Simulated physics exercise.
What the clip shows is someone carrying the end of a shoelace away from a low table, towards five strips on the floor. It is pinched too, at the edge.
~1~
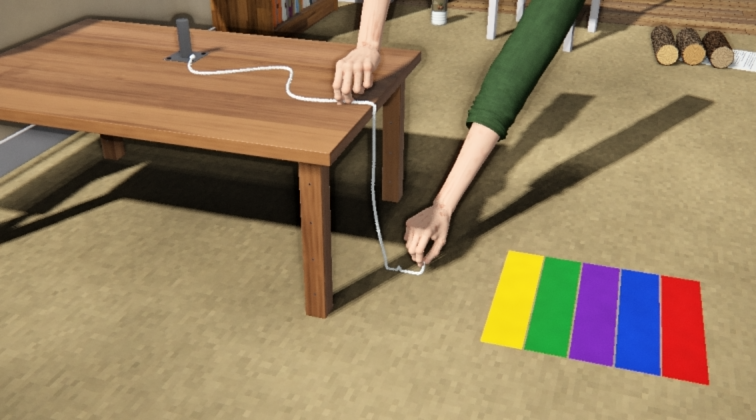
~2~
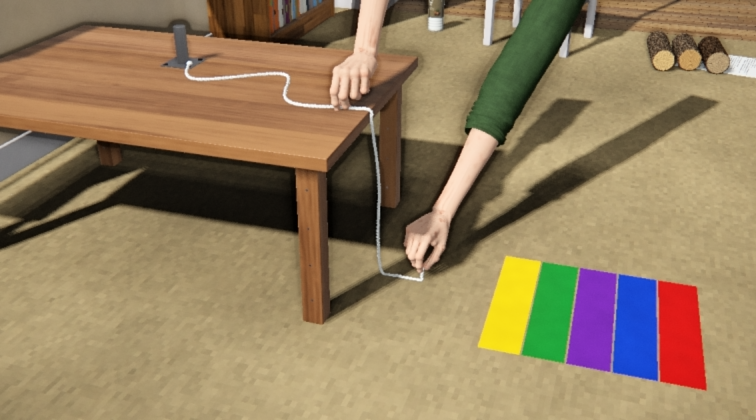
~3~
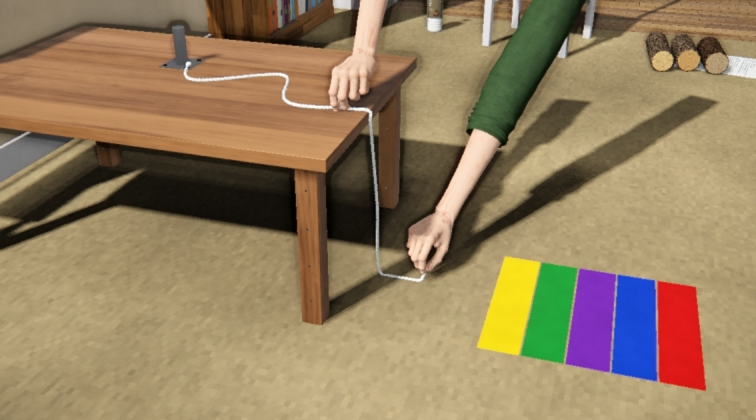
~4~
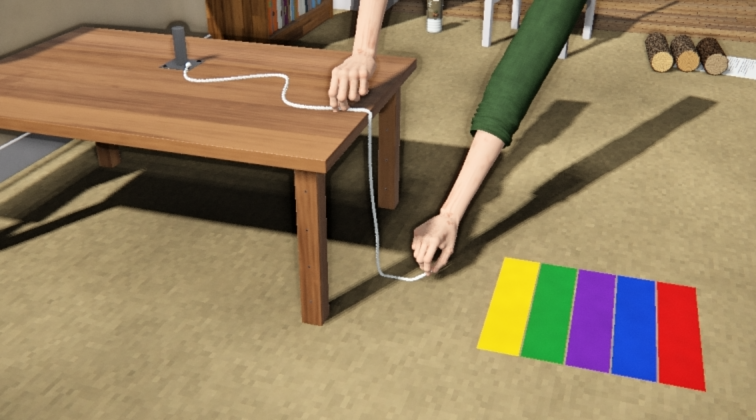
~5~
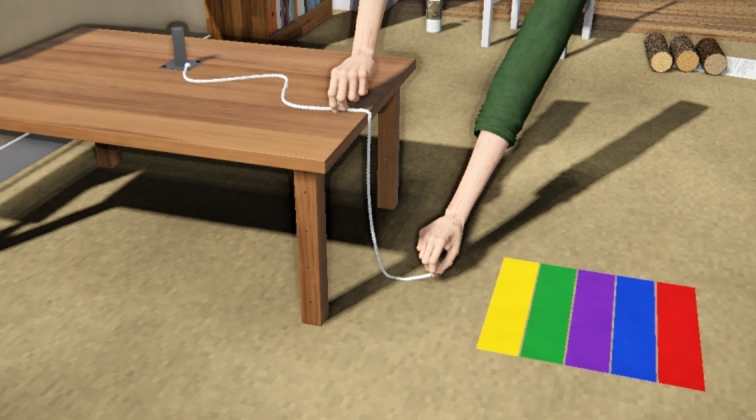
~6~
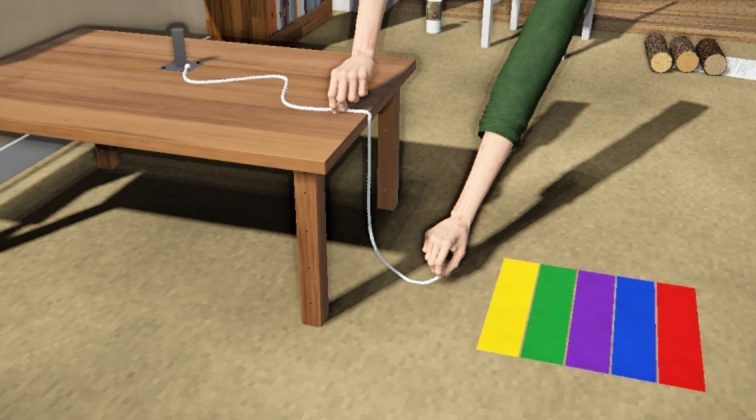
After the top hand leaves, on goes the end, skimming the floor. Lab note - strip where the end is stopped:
Blue strip.
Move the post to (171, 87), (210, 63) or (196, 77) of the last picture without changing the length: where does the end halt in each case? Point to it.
Pixels, try by try: About (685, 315), (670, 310), (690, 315).
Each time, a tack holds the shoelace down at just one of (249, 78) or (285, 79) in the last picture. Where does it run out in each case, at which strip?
With the first choice you'd get purple, with the second purple.
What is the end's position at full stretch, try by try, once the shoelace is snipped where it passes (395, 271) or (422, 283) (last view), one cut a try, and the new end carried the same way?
Try one: (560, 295); try two: (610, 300).
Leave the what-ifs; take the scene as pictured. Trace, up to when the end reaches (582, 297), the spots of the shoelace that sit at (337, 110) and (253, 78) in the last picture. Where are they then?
One lands at (394, 157), the other at (281, 83).
Soon after, end near (582, 297); over purple.
After that, end near (621, 303); over blue.
At the stop, end near (645, 307); over blue. It gets as far as the blue strip.
